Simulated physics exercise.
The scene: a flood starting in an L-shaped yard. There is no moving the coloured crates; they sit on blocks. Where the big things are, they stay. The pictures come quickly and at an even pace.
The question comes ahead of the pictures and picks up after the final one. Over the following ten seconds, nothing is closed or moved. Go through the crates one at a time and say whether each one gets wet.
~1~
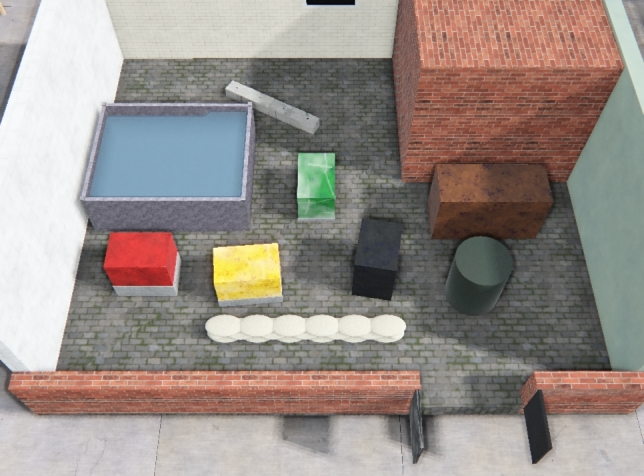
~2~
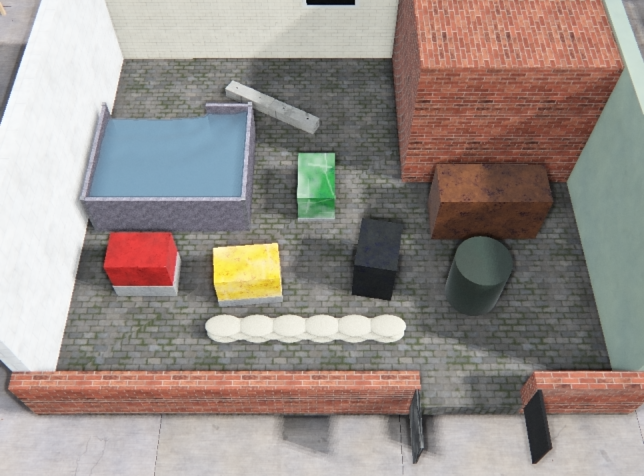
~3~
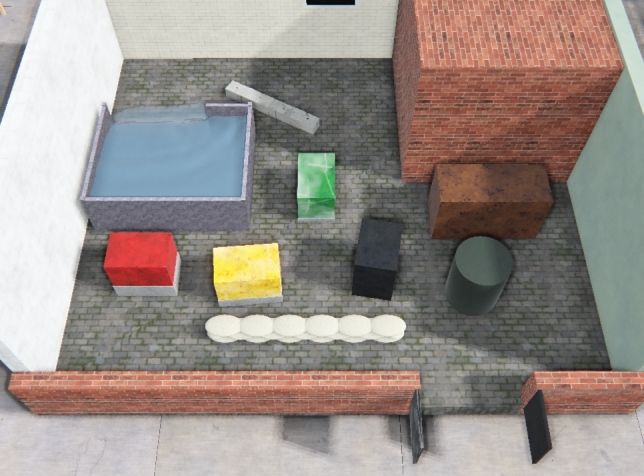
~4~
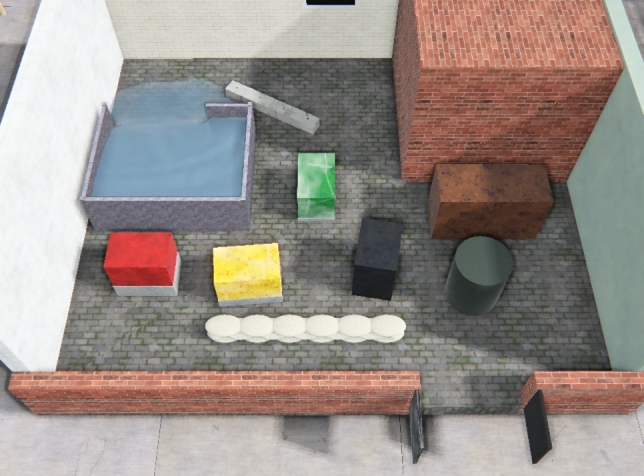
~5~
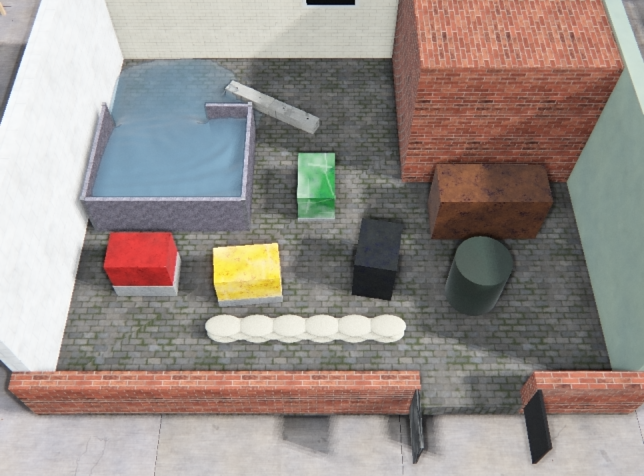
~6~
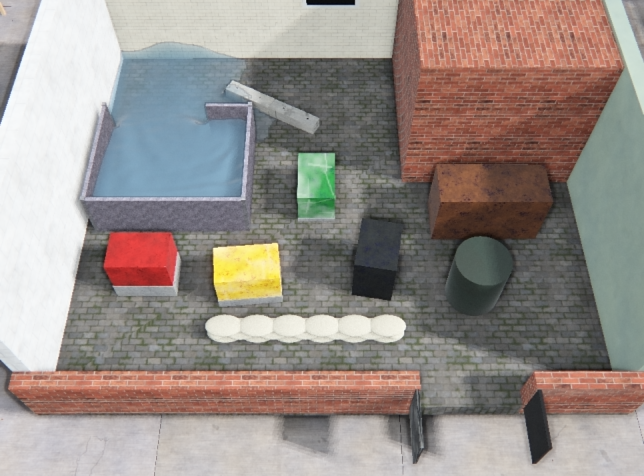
Crate by crate: Red crate - no, dry; yellow crate - no, dry; green crate - yes, wet.
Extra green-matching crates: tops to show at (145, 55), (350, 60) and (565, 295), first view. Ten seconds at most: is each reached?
One by one: Gets flooded; gets flooded; is not reached.
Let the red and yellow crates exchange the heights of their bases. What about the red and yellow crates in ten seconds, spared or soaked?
One by one: The red crate is not reached; the yellow crate is not reached.
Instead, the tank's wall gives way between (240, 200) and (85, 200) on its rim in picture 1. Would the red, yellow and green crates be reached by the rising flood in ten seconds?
The red crate is flooded; the yellow crate is flooded; the green crate is flooded.
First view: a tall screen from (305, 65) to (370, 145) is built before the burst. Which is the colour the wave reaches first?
Looks like the green-painted one.
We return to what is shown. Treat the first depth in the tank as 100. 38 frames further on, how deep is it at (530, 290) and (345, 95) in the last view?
0 and 20 per cent, in that order.
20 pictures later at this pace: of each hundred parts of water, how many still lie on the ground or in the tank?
I make it around 100 per cent.
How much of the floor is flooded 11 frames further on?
It comes to roughly 30 in a hundred.
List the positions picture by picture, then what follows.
Still water in the open tank at (171, 153), in the first frame.
The front is at a hidden place, out from the gap on the open tank's far side, in the second frame.
Water pours out on the open tank's far side and has run to a hidden place, in the third frame.
The front is at (206, 83), out from the gap on the open tank's far side, in the fourth frame.
The front is at (199, 60), out from the gap on the open tank's far side, in the fifth frame.
Water pours out on the open tank's far side and has run to (240, 60), in the sixth frame.
A moment on, water covers 15 % of the floor; the red crate not reached, the yellow crate not reached, the green crate not reached.
Next, water covers 30 % of the floor; the red crate not reached, the yellow crate not reached, the green crate water round its plinth.
Then, water covers 40 % of the floor; the red crate water round its plinth, the yellow crate not reached, the green crate water round its plinth.
Later, water covers 75 % of the floor; the red crate water round its plinth, the yellow crate water round its plinth, the green crate water round its plinth.
In the end, water covers 95 % of the floor; the red crate stayed above the water, the yellow crate stayed above the water, the green crate was topped.
